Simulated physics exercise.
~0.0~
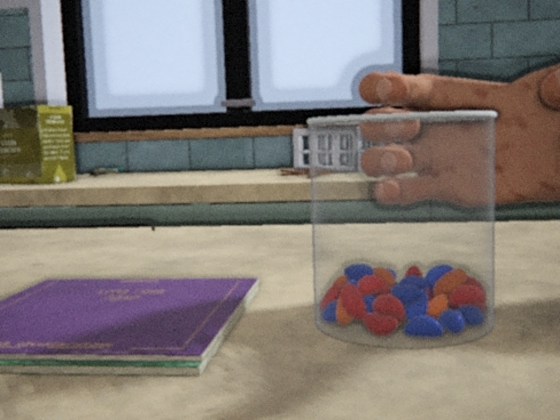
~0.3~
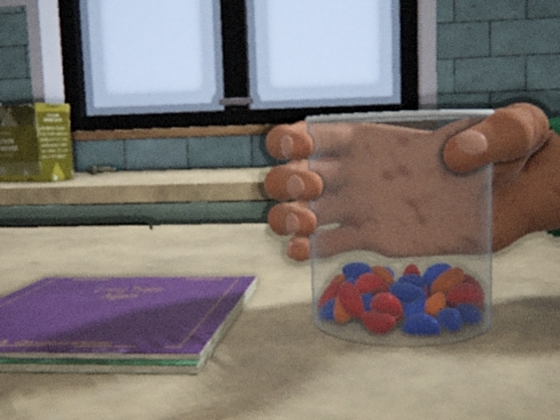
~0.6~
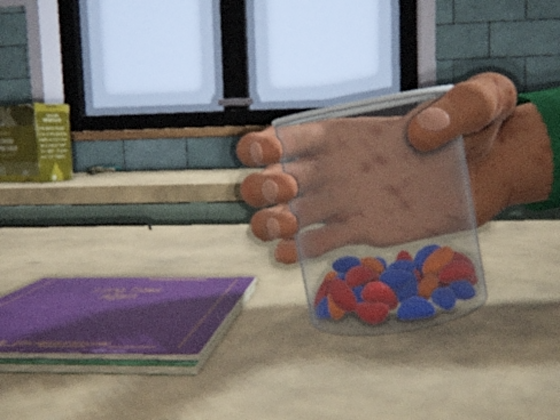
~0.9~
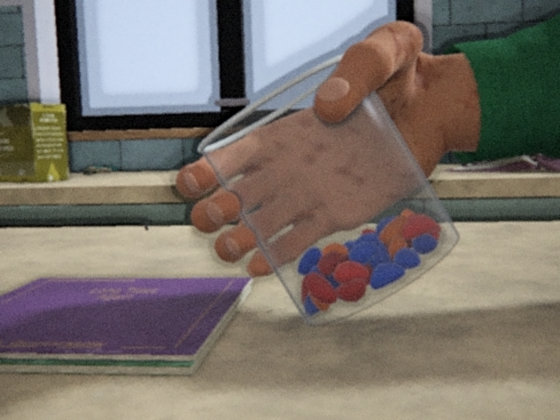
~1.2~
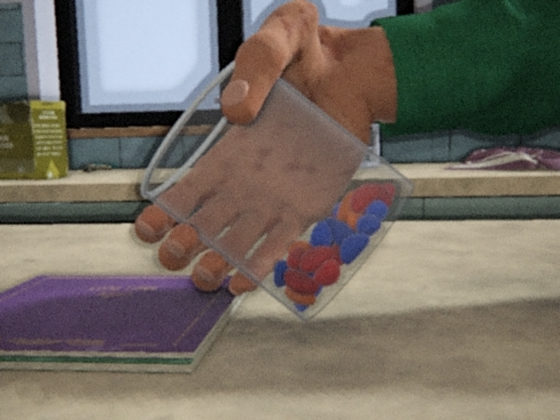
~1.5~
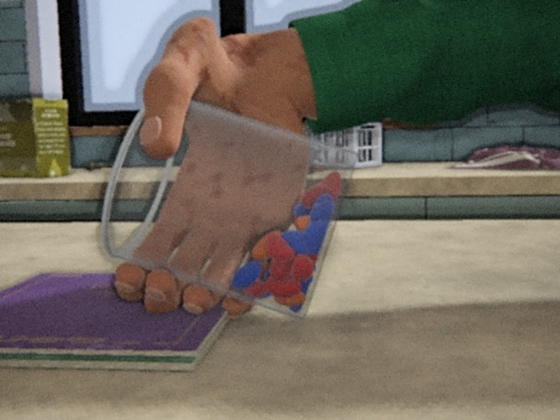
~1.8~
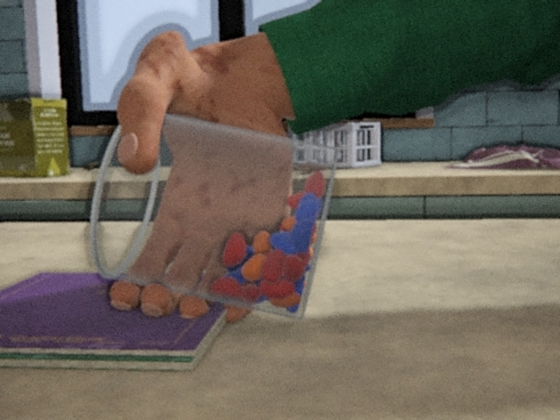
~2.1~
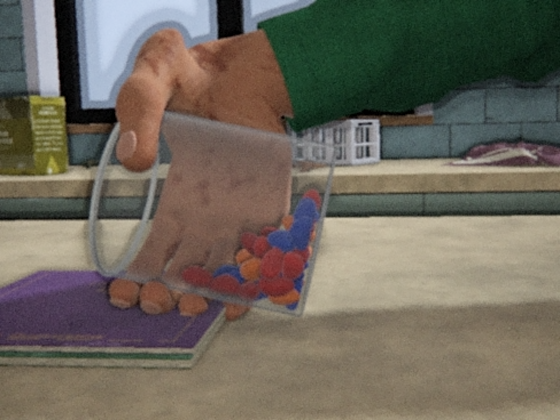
On a kitchen counter, a hand in a green sleeve grips a clear tub of small red, blue and orange pieces and tips it leftward until it leans almost flat against a purple book, the pieces sliding along its lower side but all staying inside.
